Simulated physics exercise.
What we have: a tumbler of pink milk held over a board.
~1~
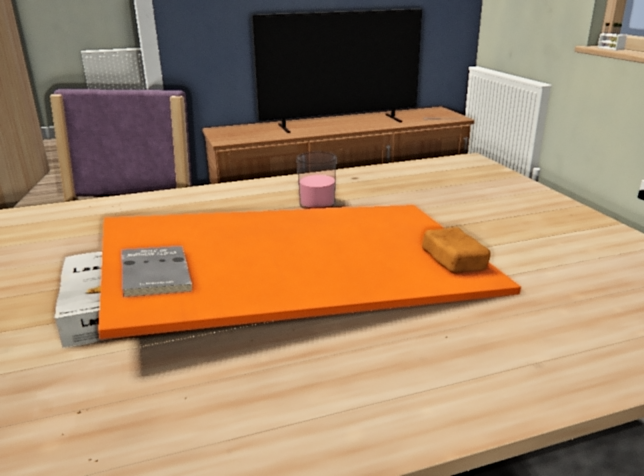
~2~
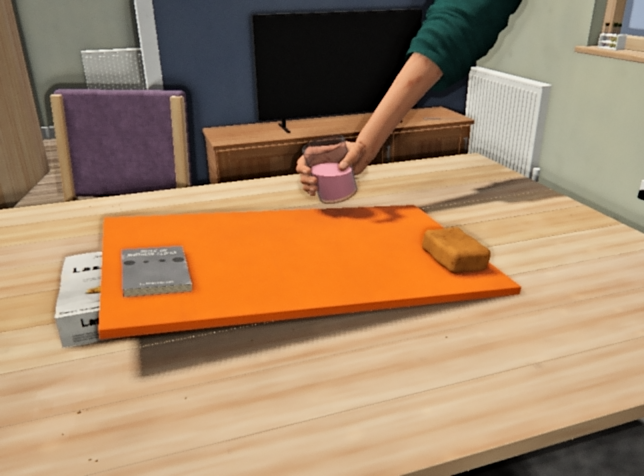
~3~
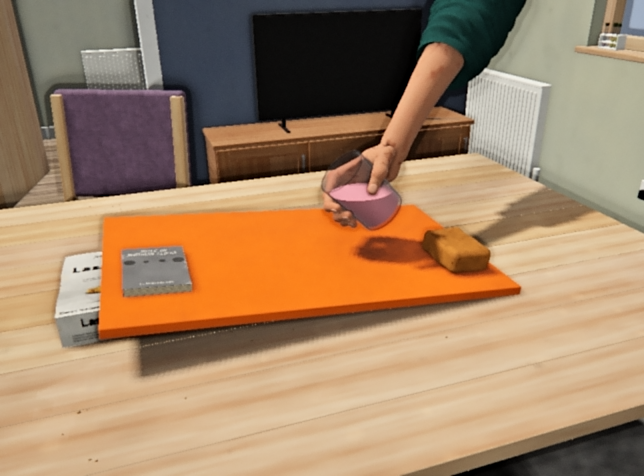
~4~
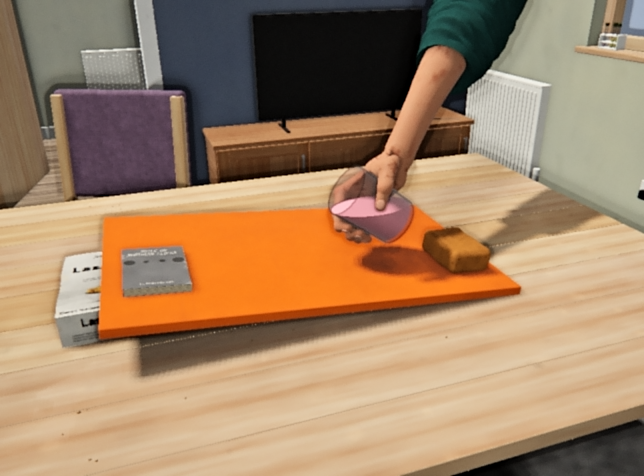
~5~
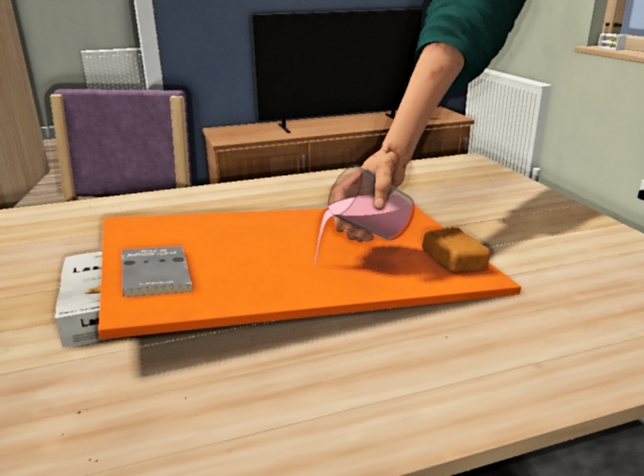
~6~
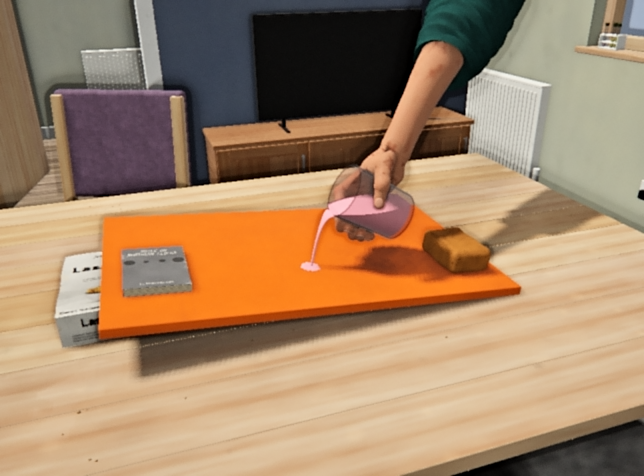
To begin with, a glass of pink milk stands behind an orange board holding a grey notebook and a bread roll. A hand reaches in, lifts the glass over the board and tilts it to the left. Pink milk then pours out in a thin stream and forms a small puddle on the board.
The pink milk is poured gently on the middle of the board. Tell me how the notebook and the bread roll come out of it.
The notebook escapes; the bread roll is reached.
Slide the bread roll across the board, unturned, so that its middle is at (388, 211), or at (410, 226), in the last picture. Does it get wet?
In the first try it escapes; in the second it gets wet.
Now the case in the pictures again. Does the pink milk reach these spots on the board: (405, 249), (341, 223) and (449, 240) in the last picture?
In turn: Soaked, untouched, soaked.
Soon after, it runs down to the right; the notebook is dry; the bread roll is dry.
Later, it runs down to the right and off the end; the notebook is dry; the bread roll is wet.
In the end, it runs down to the right and off the end; the notebook is dry; the bread roll is wet.
